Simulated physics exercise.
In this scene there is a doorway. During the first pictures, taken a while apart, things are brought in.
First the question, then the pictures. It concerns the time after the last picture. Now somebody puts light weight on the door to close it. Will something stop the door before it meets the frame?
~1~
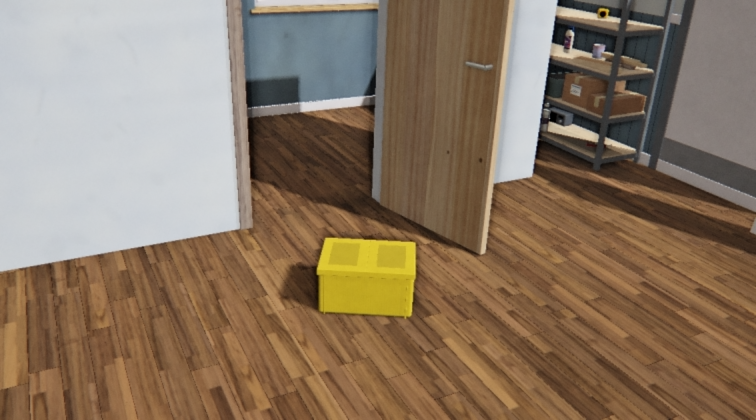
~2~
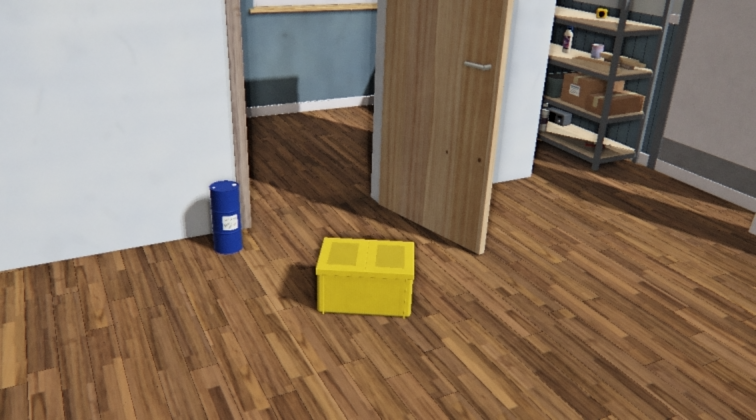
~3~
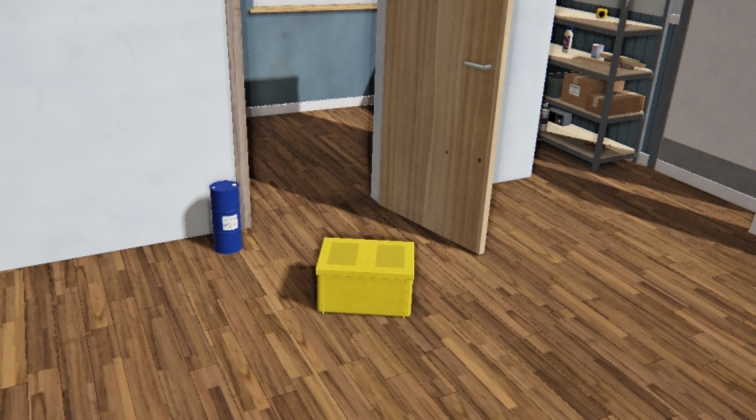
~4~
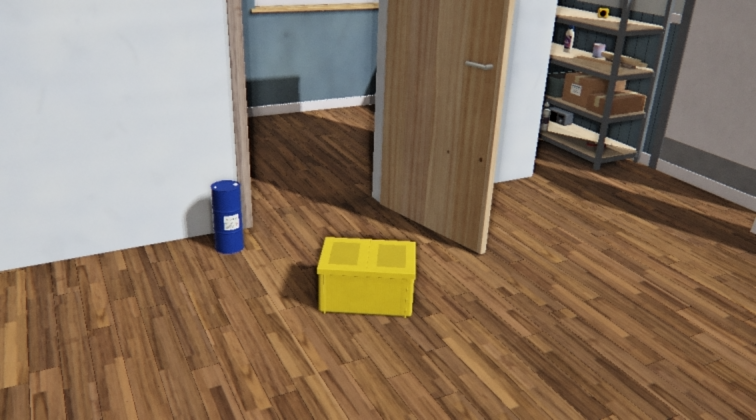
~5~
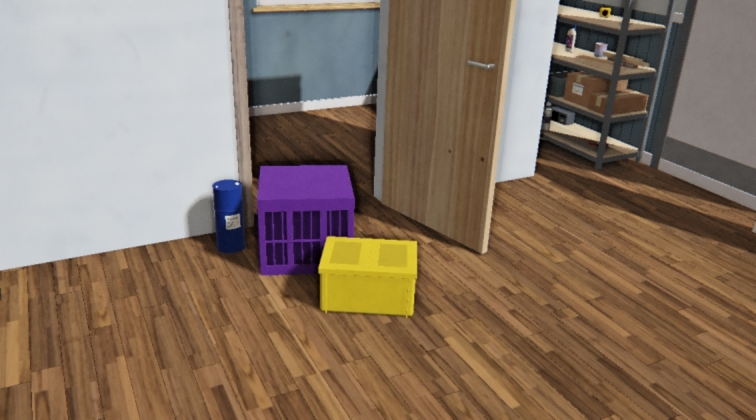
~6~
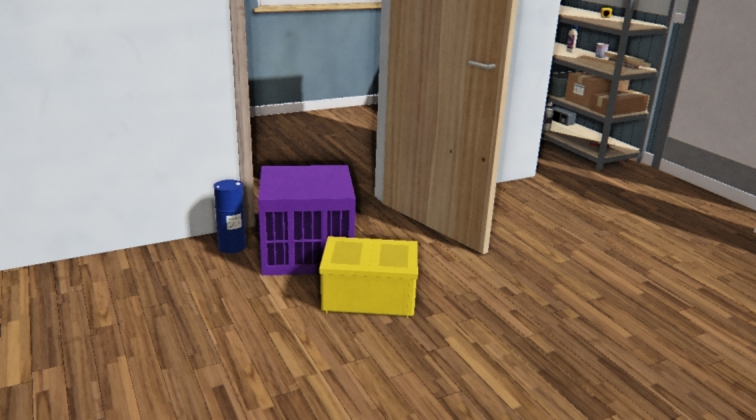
Yes - it fails to finish its swing.
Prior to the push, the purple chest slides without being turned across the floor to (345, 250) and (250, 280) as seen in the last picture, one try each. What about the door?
Held up, then Swings all the way.
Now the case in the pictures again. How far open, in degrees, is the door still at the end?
Some 50°.
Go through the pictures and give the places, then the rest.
Door wide open and still; yellow tote (367, 277), in the first picture.
Door wide open and still; yellow tote (366, 277); blue canister (226, 217), in the second picture.
Door wide open and still; yellow tote (366, 277); blue canister (226, 217), in the third picture.
Door wide open and still; yellow tote (368, 277); blue canister (228, 217), in the fourth picture.
Door wide open and still; yellow tote (369, 276); blue canister (229, 216), in the fifth picture.
Door wide open and still; purple chest (307, 218); yellow tote (370, 276), in the sixth picture.
Then, 0.60 s past the last view, door 86° open.
Then, 0.90 s past the last view, door 69° open.
Finally, door 52° open; all 3 still in place. Final places as the last picture's camera would see them, purple chest near (306, 218).
